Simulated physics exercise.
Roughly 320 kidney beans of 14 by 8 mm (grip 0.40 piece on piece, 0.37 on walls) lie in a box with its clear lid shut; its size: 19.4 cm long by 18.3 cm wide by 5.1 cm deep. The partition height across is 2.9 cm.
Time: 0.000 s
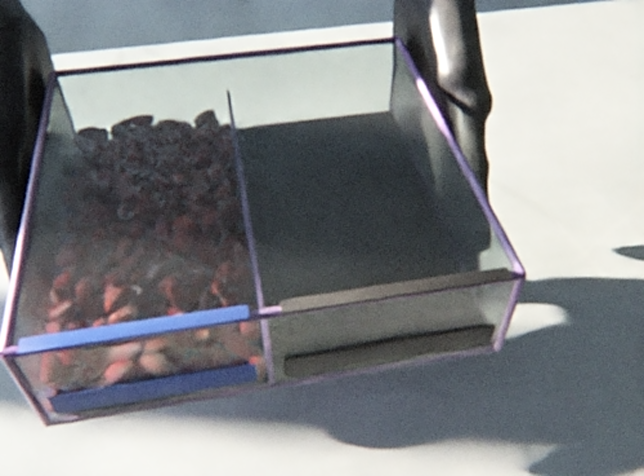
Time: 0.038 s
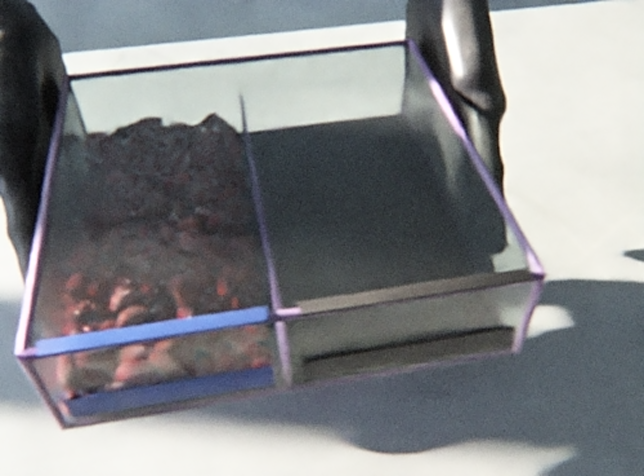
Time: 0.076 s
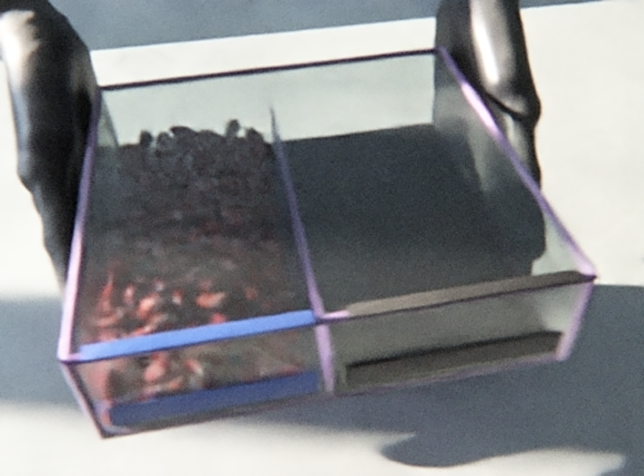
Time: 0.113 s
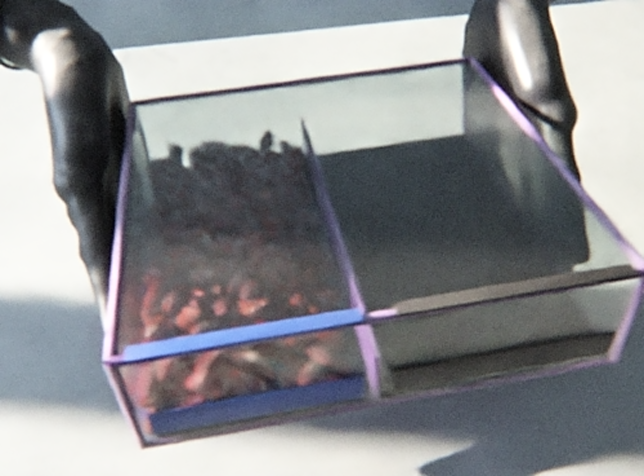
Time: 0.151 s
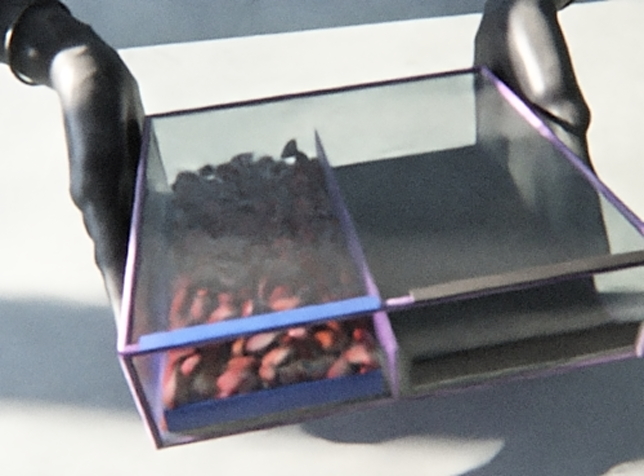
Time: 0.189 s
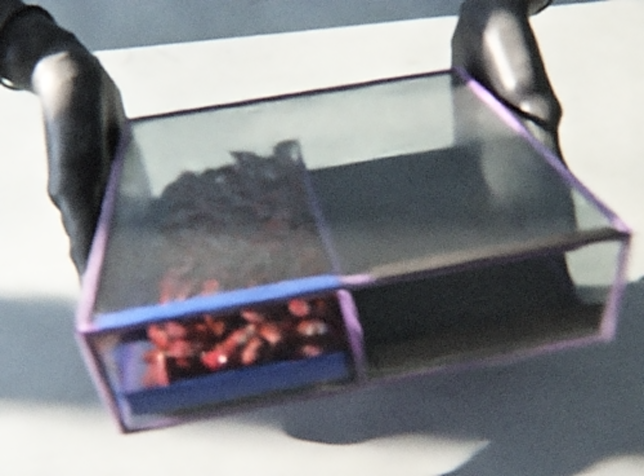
Clear divided box of dark and reddish beans shifting right in two black hands, then tilting and easing back left.
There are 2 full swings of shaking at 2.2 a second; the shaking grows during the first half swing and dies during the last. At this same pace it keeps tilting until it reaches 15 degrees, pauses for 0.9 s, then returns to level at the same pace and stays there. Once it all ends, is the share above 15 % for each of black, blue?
At the end, black: Falls short; blue: Passes.
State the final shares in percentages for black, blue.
Black 10, blue 90.
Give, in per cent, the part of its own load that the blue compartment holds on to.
Roughly 90 percent.
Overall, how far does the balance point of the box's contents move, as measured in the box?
It moves some 3.5 cm in all.
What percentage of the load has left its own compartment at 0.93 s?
My estimate is about 10 percent at that moment.
After 0.59 s, tilt 15 degrees; blue 100 %; middle of all pieces near (336, 246).
After 0.93 s, tilt 15 degrees; black 10 %, blue 90 %; middle of all pieces near (173, 205).
After 1.24 s, tilt 10 degrees; black 10 %, blue 90 %; middle of all pieces near (180, 199).
Then, at 1.54 s, tilt 0 degrees; black 10 %, blue 90 %; middle of all pieces near (176, 185).
By 1.8 s all is still; black 10 %, blue 90 %.
